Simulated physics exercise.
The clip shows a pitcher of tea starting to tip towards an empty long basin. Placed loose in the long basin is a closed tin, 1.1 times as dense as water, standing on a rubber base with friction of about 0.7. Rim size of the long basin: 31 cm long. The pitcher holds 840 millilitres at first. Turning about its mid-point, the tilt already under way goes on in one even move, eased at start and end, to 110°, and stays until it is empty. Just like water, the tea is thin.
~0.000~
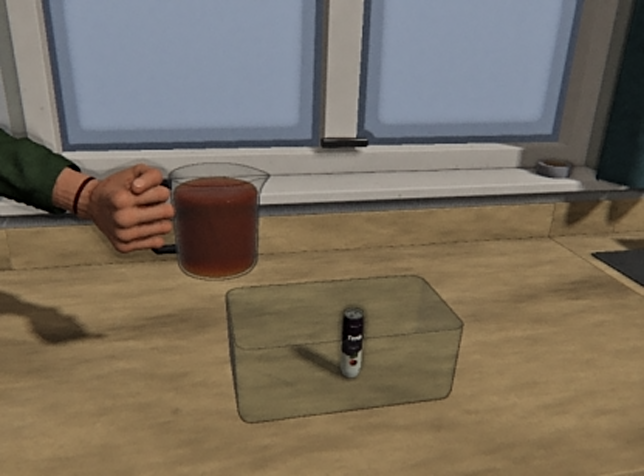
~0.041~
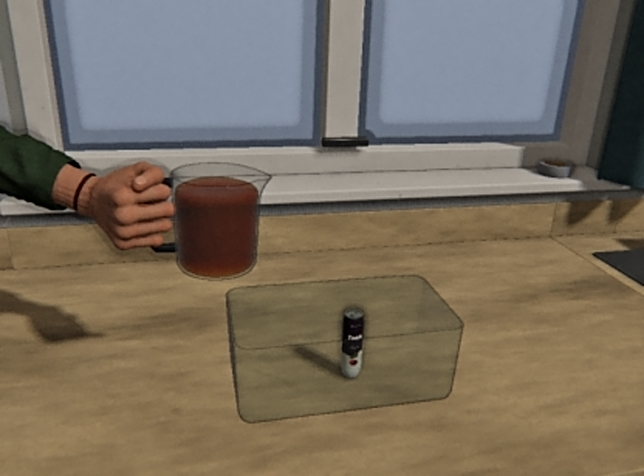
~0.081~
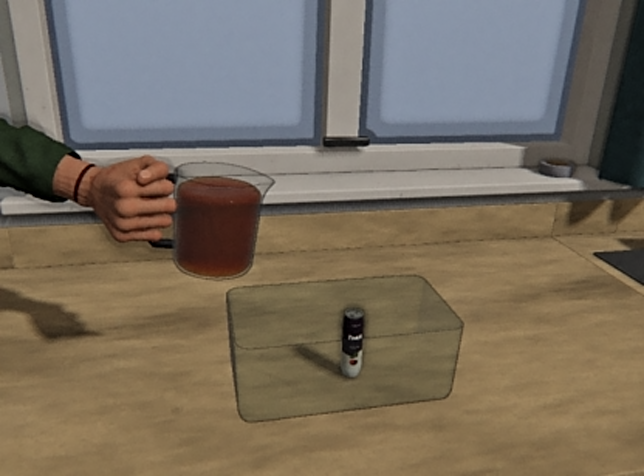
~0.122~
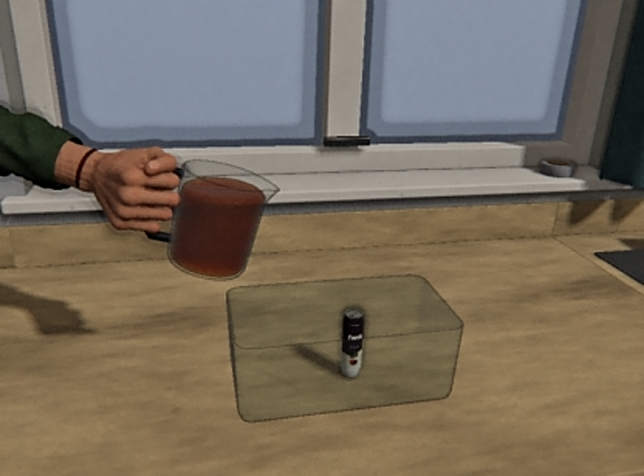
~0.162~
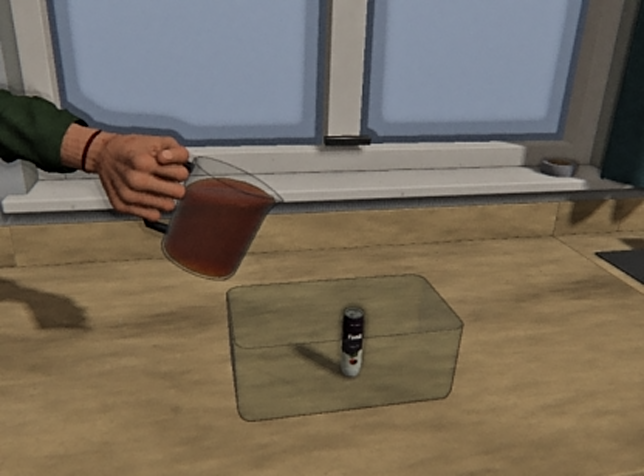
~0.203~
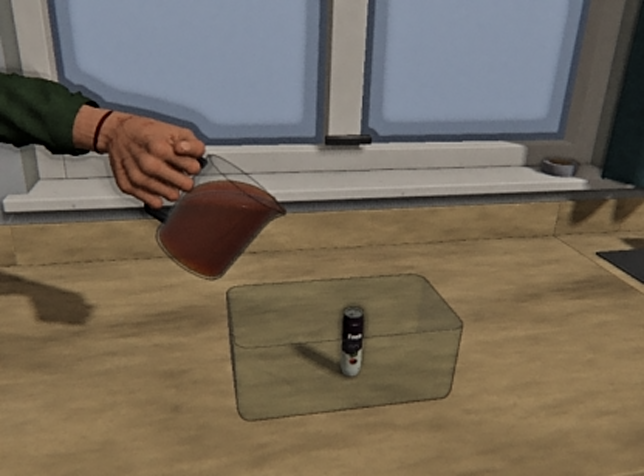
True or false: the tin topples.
True.
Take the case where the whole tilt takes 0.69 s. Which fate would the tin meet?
Then it goes over.
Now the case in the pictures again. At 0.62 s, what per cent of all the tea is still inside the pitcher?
Close to 10 percent of the total.
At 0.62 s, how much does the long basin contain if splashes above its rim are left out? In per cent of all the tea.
That comes to about 74 percent.
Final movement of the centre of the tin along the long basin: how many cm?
In the end the tin's centre has shifted about 7.5 centimetres.
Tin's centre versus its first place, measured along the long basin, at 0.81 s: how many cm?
Centre to centre, close to 7 cm.
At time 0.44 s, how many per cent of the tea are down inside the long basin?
About 22 per cent.
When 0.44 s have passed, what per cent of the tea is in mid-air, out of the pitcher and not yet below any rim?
28 per cent.
Then, 0.44 s in, the tilt is 106° and 49 per cent is still to pour; the tin stands where it began.
Then, 0.62 s in, the tilt is 110° and 11 per cent is still to pour; the tin leans 21°.
Then, 0.81 s in, the tilt is 110° and 1 per cent is still to pour; the tin lies on its side.
Then, 1.01 s in, the tilt is 110° and 0 per cent is still to pour; the tin lies on its side.
Finally, the tin lies on its side.
